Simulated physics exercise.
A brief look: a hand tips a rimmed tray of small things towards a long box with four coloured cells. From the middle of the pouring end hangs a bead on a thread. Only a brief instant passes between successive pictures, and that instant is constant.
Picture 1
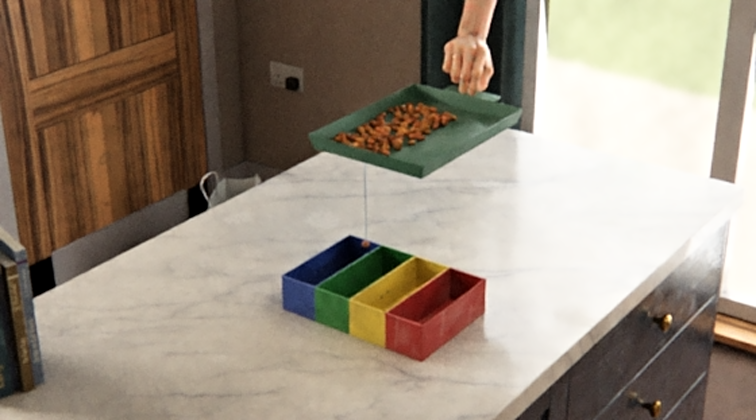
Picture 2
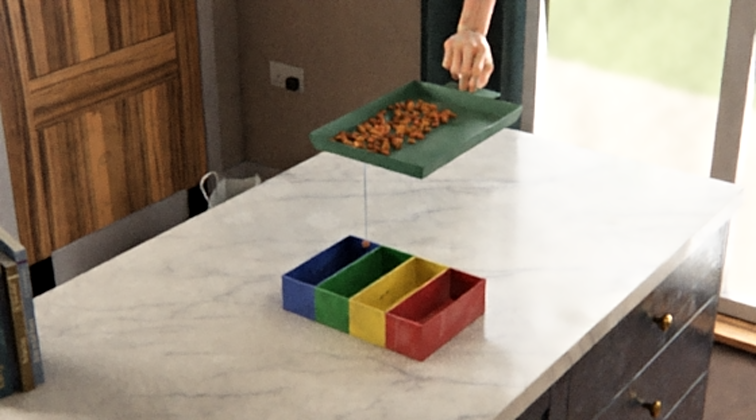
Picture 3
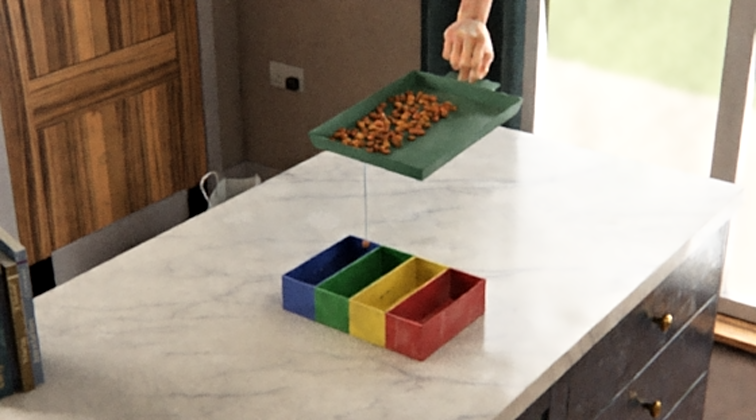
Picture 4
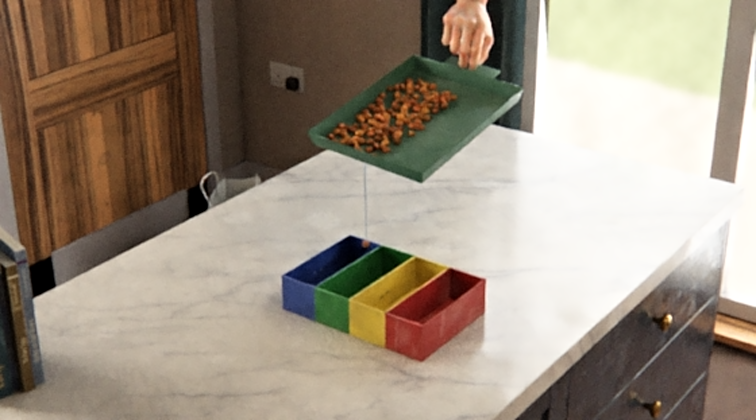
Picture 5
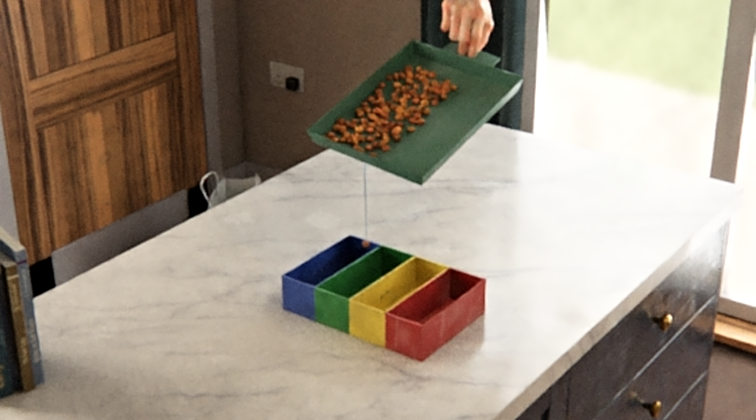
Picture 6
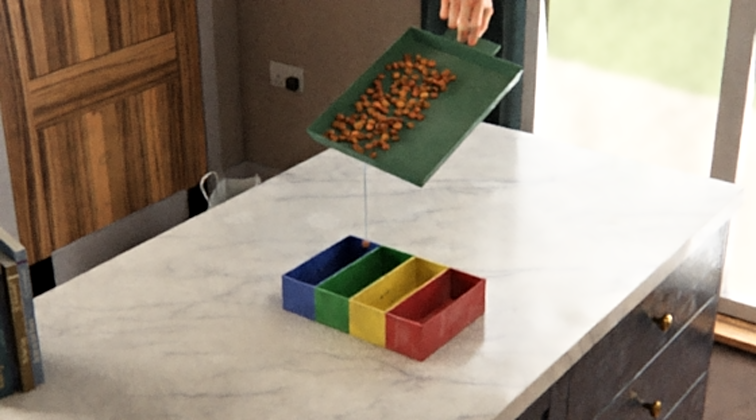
A hand tilting a green tray of small brown pieces steadily more steeply above a blue, green, yellow and red box.
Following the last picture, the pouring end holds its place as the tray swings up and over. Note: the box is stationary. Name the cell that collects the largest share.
Yellow.
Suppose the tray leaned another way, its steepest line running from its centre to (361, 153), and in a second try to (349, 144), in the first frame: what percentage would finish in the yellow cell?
0 per cent, then 0 per cent.
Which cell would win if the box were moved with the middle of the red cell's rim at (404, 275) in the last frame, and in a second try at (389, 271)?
Case 1 - that red cell; case 2 - the cell in red.
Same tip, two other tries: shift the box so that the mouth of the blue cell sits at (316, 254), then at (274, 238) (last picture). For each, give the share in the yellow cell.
You'd get 40 in a hundred first and 0 in a hundred after that.
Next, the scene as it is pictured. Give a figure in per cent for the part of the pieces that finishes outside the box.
I'd say around 0 per cent.
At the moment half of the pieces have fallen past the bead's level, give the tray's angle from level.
About 95 degrees.
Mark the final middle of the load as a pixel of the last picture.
Near (399, 310).
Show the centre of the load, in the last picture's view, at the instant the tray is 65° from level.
(389, 163).
Soon, tray tipped steeply; nearly all on the tray; a stray few falling or outside the box.
A while on, tray tipped past a quarter turn; a small part on the tray; about half in the yellow cell; a small part in the green cell; a small part in the red cell; about a quarter falling or outside the box.
Towards the end, tray tipped past a quarter turn; about two thirds in the yellow cell; about a quarter in the green cell; a small part in the red cell.
Finally, tray tipped past a quarter turn; about two thirds in the yellow cell; about a quarter in the green cell; a small part in the red cell; none in the blue cell.
